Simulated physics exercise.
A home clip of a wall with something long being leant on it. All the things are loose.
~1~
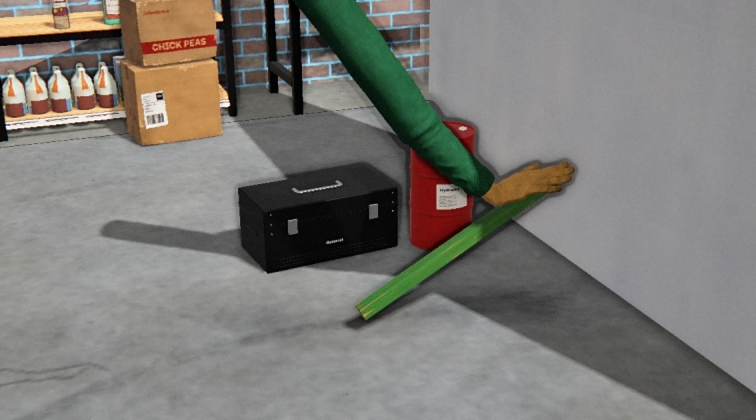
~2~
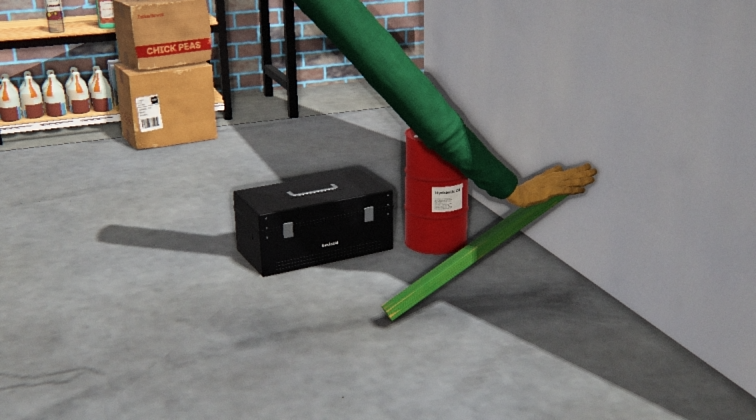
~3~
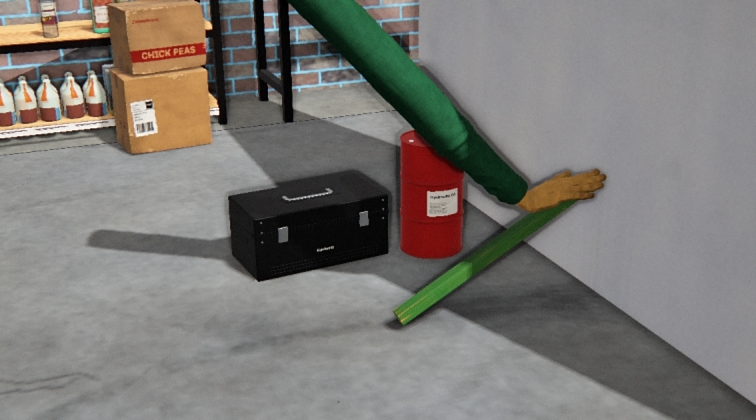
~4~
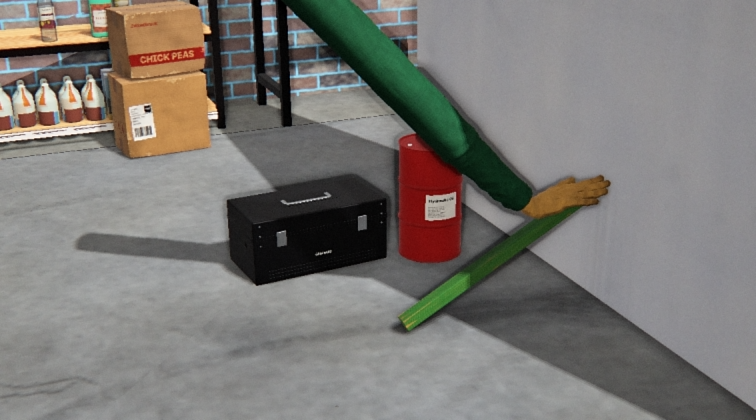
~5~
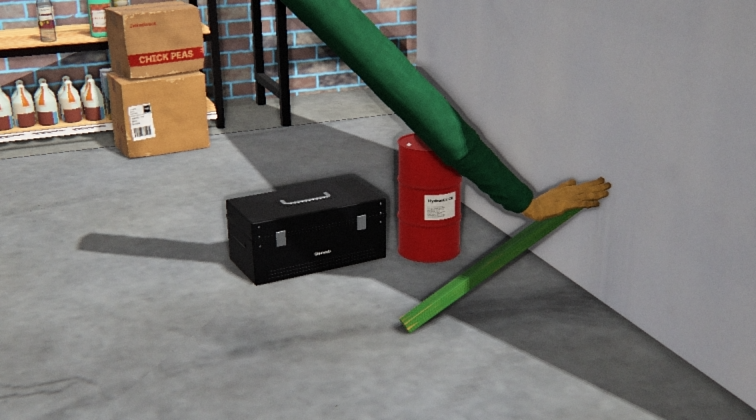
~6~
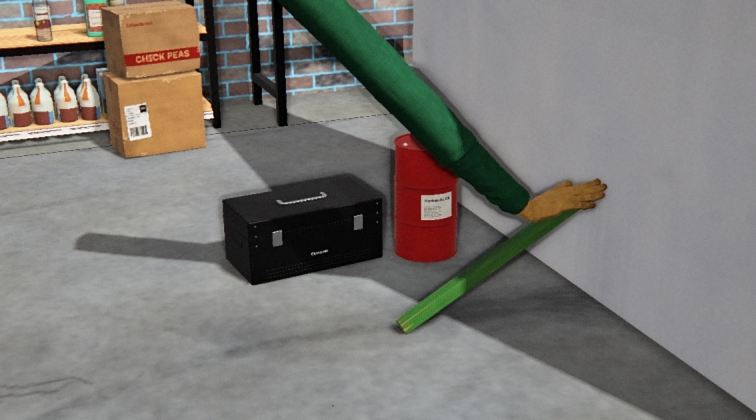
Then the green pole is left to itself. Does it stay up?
As it turns out, it slips out.
Then, 0.30 s later than the last frame, green pole leaning 11° more than when let go near (492, 278).
Then, 0.40 s later than the last frame, green pole leaning 28° more than when let go near (483, 312).
Then, 0.60 s later than the last frame, green pole resting near (485, 310).
Then, 2.40 s later than the last frame, green pole leaning 28° more than when let go near (482, 310).
When it is over, moved from the start, green pole; the other 2 as before. End places, in pixels of the last picture, green pole near (482, 310). The pole gives way.
